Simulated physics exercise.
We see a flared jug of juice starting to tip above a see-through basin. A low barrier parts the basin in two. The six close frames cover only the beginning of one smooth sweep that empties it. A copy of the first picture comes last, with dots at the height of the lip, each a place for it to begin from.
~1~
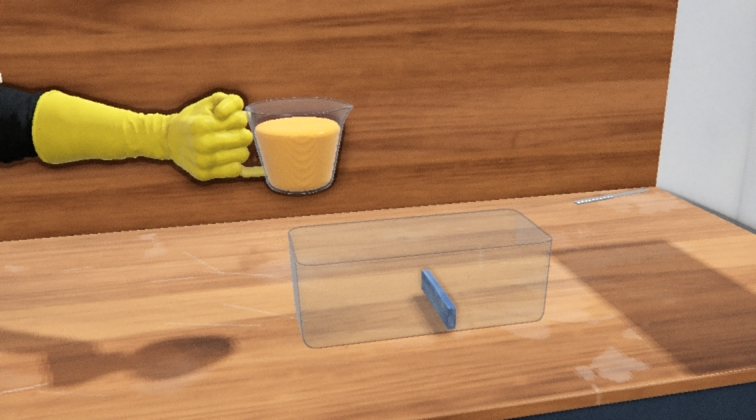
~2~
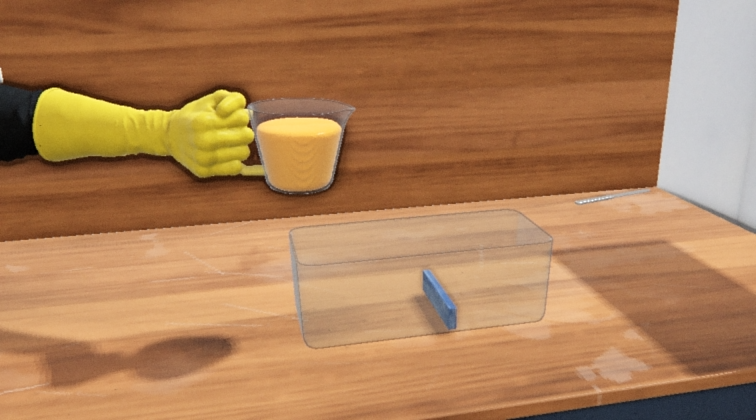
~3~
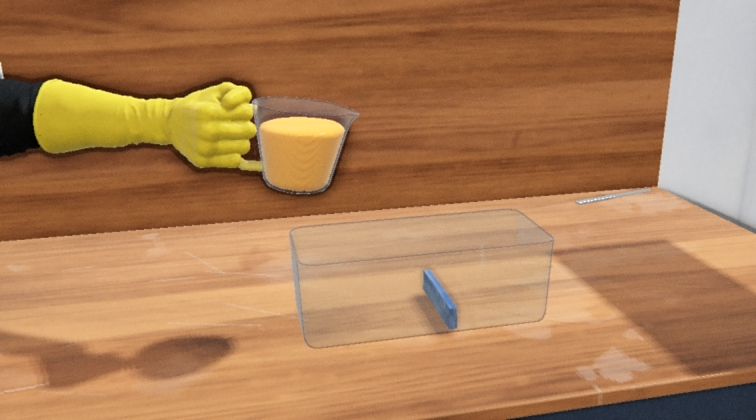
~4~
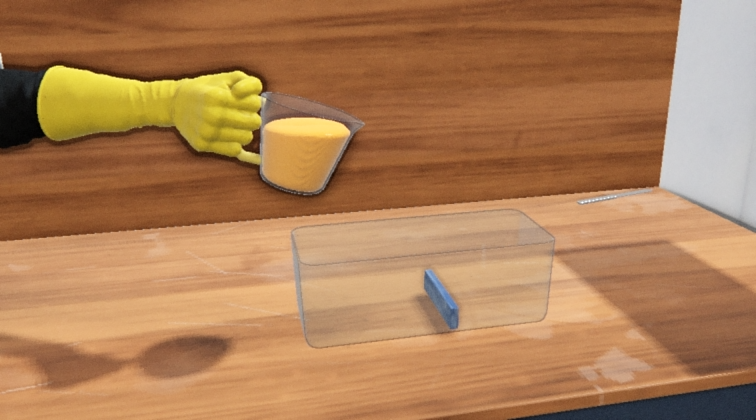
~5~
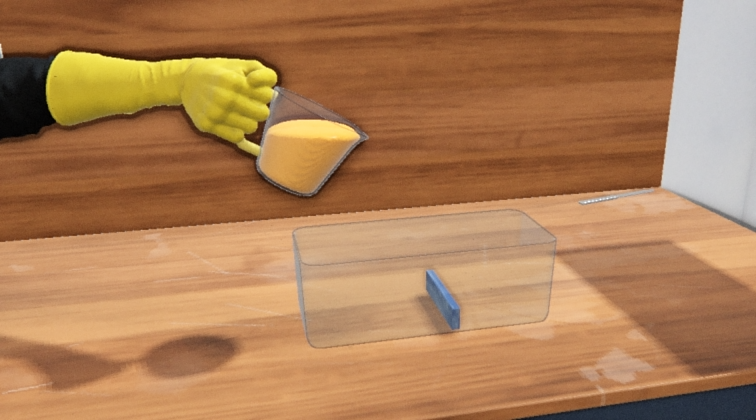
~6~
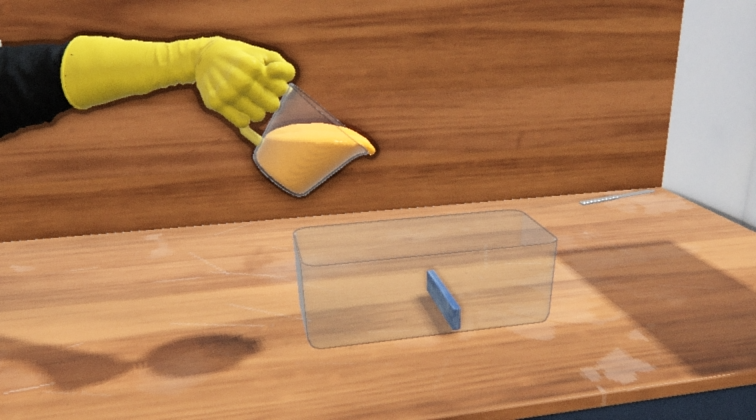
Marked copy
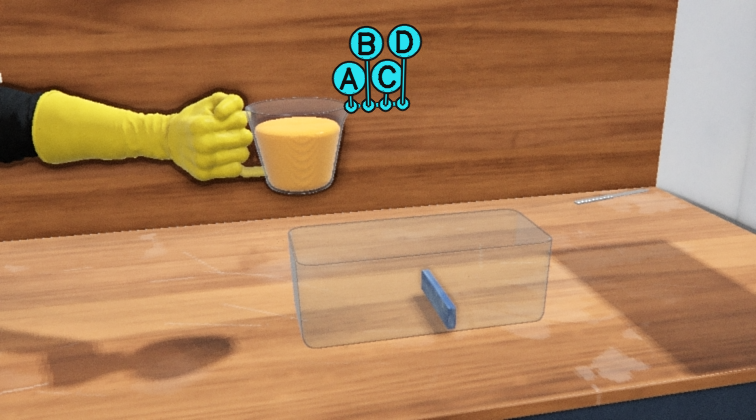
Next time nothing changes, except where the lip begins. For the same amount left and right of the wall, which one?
D.
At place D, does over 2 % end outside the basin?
No.
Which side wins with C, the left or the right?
The left side.
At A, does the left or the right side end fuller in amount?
The left one.
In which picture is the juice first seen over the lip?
Picture 6.
On the marked copy, A at (351, 106); B at (368, 105); C at (385, 104); D at (402, 103).
Choosing A, about 83 % ends left of the wall and 14 % right of it; 3 % is lost outside.
Choosing B, about 83 % ends left of the wall and 11 % right of it; 6 % is lost outside.
Choosing C, about 77 % ends left of the wall and 21 % right of it.
Choosing D, about 46 % ends left of the wall and 53 % right of it.
